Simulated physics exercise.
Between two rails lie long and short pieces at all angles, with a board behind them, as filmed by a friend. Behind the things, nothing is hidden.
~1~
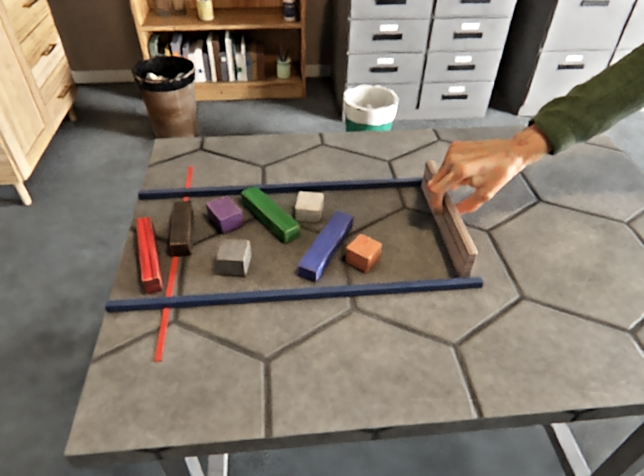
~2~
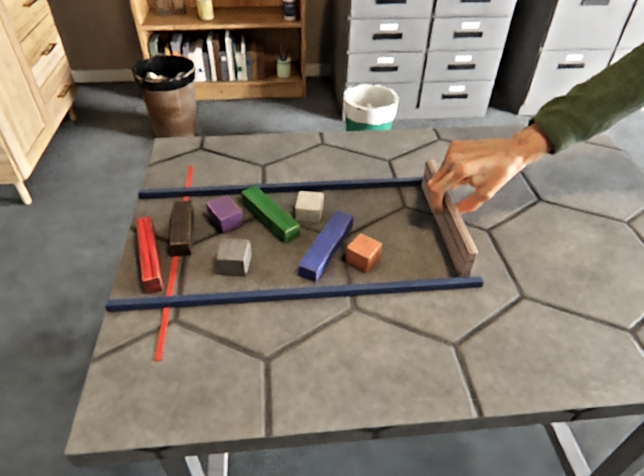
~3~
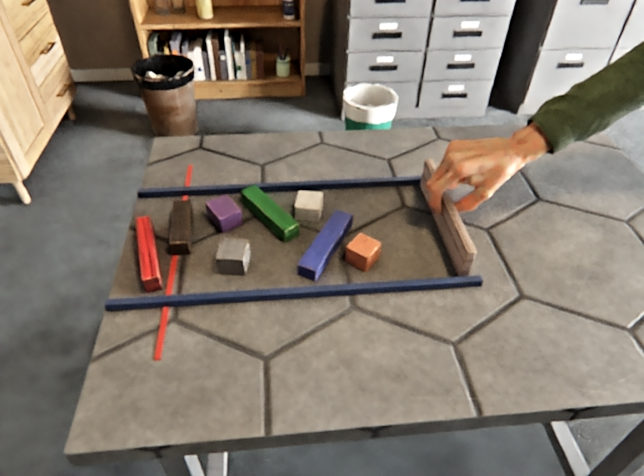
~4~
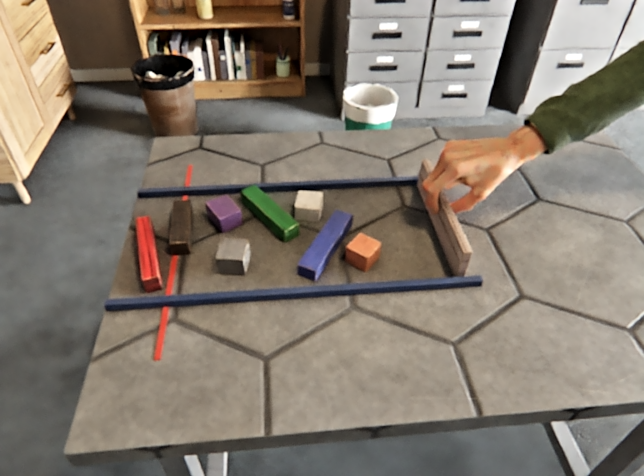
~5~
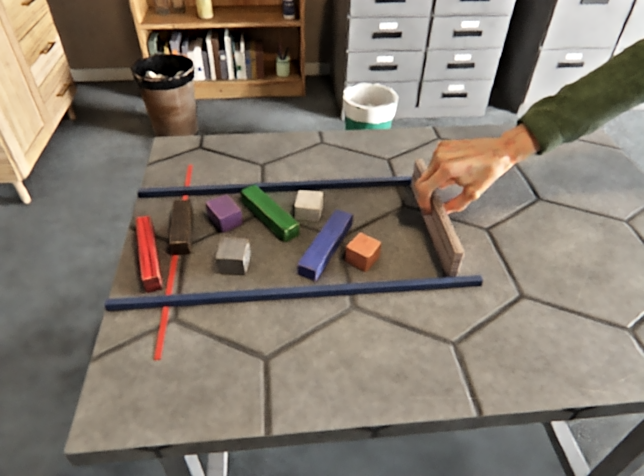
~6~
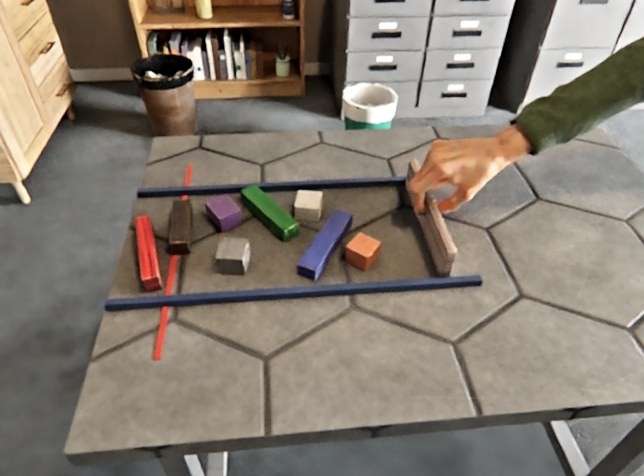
The clip opens on a tabletop where colored blocks and bars lie at various angles between two blue rails, with a red strip crossing near the left end. A hand in a green sleeve grips a board at the right and slides it slightly left, while the pieces stay still.
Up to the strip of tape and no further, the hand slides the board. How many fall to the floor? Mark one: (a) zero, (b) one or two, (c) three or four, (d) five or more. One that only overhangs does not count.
(c) three or four.
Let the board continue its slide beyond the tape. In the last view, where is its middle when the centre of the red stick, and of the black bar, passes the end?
Red stick: (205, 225); black bar: (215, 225).
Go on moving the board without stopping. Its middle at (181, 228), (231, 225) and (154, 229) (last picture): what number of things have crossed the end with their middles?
Per position: 3 / 0 / 5.
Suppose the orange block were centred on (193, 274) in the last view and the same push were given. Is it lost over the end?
I reckon the orange block stays in place.
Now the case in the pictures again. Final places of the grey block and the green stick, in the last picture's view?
The grey block stops around (115, 254); the green stick around (132, 217).
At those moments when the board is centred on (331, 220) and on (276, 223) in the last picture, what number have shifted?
Counts: 3 / 6.
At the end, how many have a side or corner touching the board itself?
3 end up touching it.
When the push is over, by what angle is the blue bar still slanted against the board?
About 25°.
Soon after, none off yet; red stick at rest near (148, 252); black bar at rest near (182, 226); purple block at rest near (224, 213).
After that, none off yet; red stick at rest near (148, 252); black bar displaced a little near (166, 228); purple block displaced about its own width near (187, 216).
In the end, the number that fall off is three or four; gone, purple block, black bar and red stick.
